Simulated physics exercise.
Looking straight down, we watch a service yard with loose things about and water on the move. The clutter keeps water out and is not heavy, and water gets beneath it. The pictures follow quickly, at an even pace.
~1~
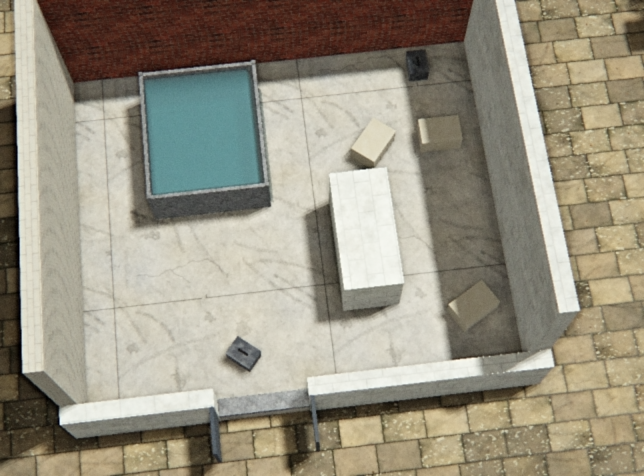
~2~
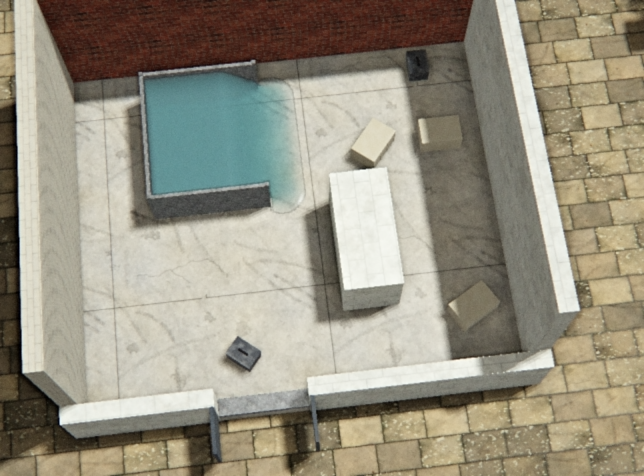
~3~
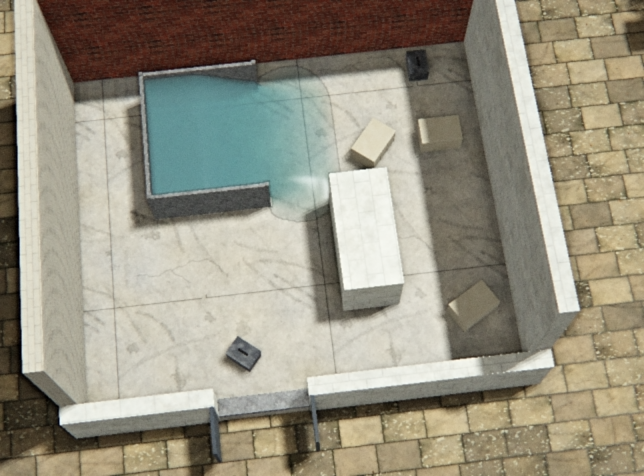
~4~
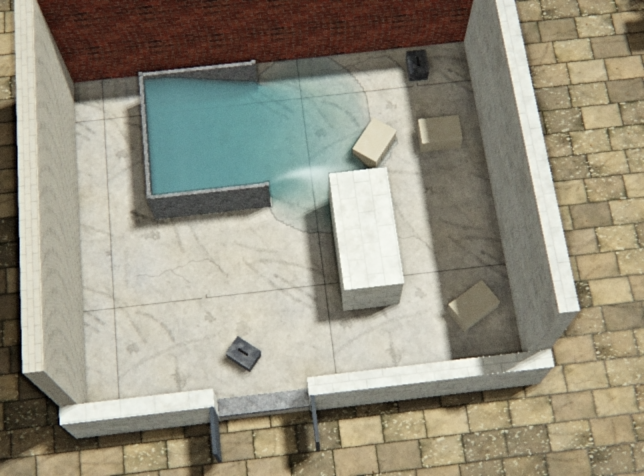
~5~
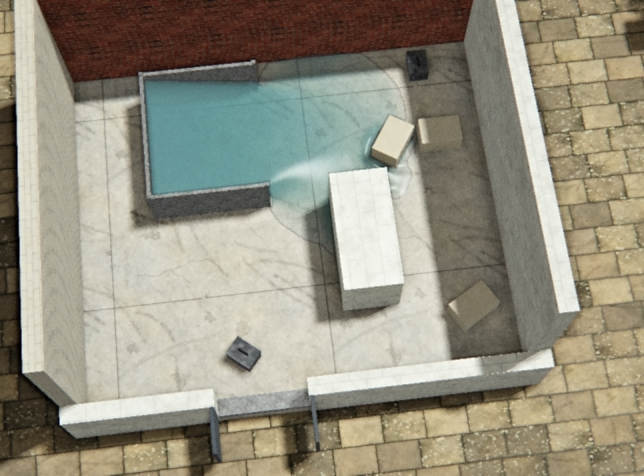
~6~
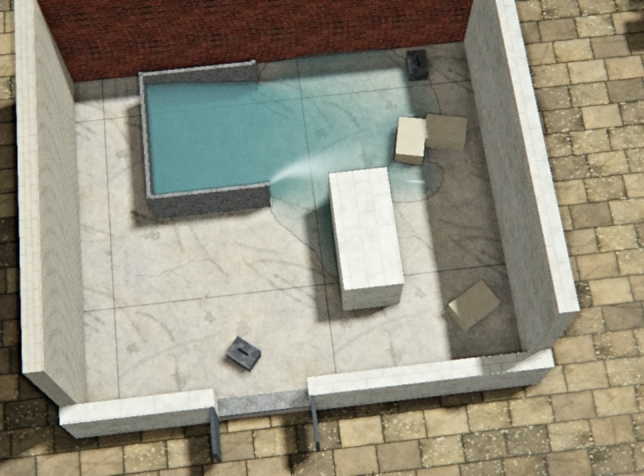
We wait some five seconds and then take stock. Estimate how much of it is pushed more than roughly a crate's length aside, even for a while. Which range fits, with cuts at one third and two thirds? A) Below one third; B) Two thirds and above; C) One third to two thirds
Answer: B.
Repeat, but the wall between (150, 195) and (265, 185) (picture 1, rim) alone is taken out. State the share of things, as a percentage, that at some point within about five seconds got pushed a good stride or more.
About 40 per cent.
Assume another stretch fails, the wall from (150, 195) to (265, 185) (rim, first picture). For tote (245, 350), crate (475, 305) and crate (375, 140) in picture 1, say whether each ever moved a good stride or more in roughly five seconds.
In turn: Moved that far, moved that far, stayed within it.
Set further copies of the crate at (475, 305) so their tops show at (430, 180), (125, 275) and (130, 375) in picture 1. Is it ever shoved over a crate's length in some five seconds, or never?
In sequence: Pushed clear, doesn't go far, doesn't go far.
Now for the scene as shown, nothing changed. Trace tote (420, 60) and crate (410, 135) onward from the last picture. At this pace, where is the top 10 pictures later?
Look for them close to (462, 37) and (467, 210).
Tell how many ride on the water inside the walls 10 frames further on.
Count: 2.
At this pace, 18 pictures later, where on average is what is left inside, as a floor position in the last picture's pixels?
Roughly at (398, 252) in the last view.
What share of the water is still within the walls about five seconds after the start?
By my count, 98 per cent.
A moment on, 1 of 5 are well off their spots; 1 afloat.
Next, 2 of 5 are well off their spots; 2 afloat.
Later, 3 of 5 are well off their spots; 3 afloat.
In the end, 5 of 5 are well off their spots, and 5 have been at some point; 4 afloat.
